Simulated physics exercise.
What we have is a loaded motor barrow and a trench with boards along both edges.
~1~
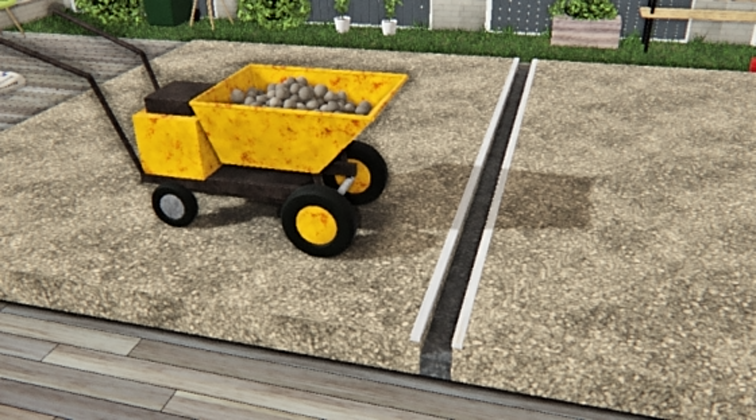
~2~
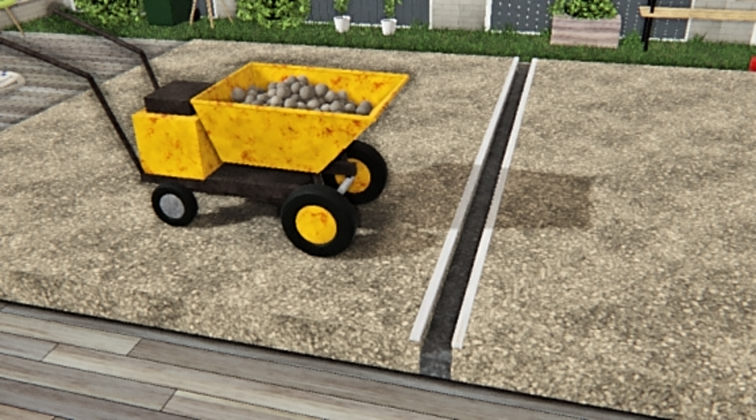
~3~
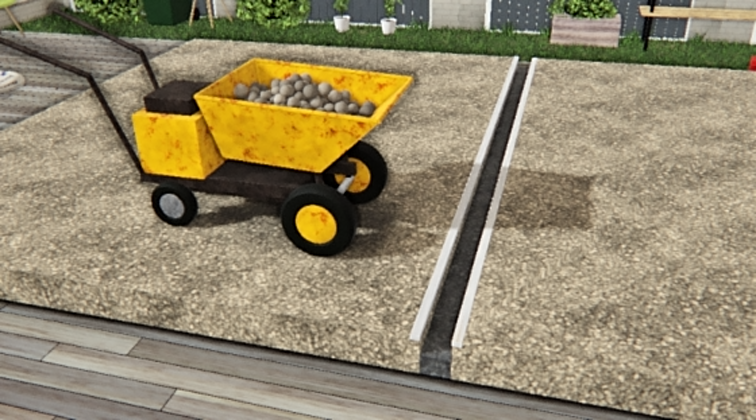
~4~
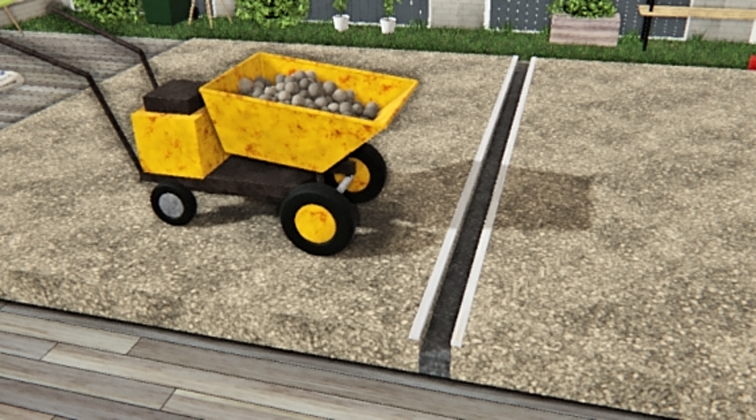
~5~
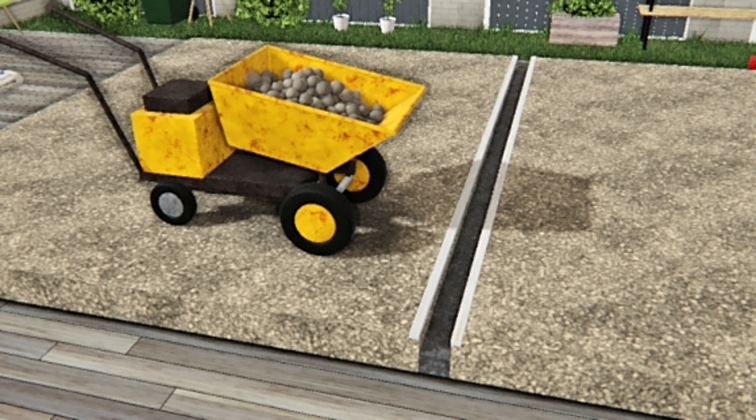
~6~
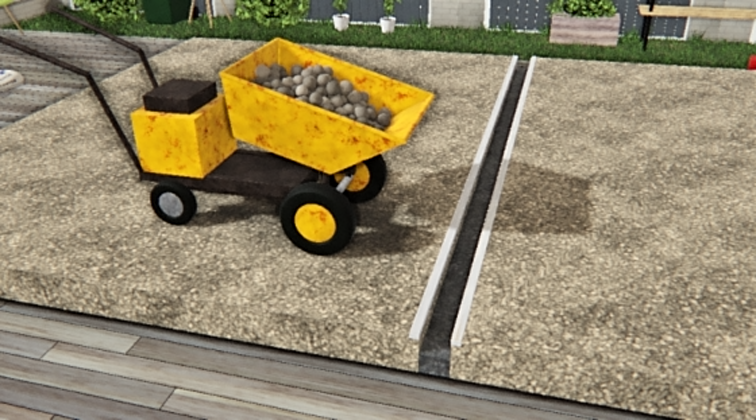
On a gravel yard beside wooden decking, a yellow motor barrow loaded with rounded stones stands left of a narrow trench edged with pale boards, and its skip, level at first, gradually tilts forward to the right while the wheels stay still.
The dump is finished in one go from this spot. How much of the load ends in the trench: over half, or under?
The trench takes only the smaller part.
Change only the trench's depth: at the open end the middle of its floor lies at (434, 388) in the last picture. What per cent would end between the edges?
About 40 per cent.
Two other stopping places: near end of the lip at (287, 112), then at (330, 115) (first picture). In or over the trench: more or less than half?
First the smaller part, then below a half.
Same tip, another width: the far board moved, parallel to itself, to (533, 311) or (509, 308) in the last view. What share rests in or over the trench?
In turn 70 and 60 in a hundred.
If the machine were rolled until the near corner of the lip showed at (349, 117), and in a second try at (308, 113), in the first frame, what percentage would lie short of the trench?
The first gives 0 %, the second 30 %.
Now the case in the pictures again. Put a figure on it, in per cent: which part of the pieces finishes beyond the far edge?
Roughly 35 in a hundred.
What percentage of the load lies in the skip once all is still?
It comes to 40 per cent or so.
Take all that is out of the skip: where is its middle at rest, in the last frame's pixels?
At about (494, 240).
Just after the last frame, skip tipped steeply; every one in the skip.
A moment on, skip tipped right over; the larger part in the skip; just a few short of the trench; about a tenth in or heaped over the trench; about a tenth beyond it; just a few falling.
Further on, skip tipped right over; roughly a third in the skip; just a few short of the trench; roughly a quarter in or heaped over the trench; roughly a third beyond it.
When it is over, skip tipped right over; roughly a third in the skip; just a few short of the trench; roughly a quarter in or heaped over the trench; roughly a third beyond it.
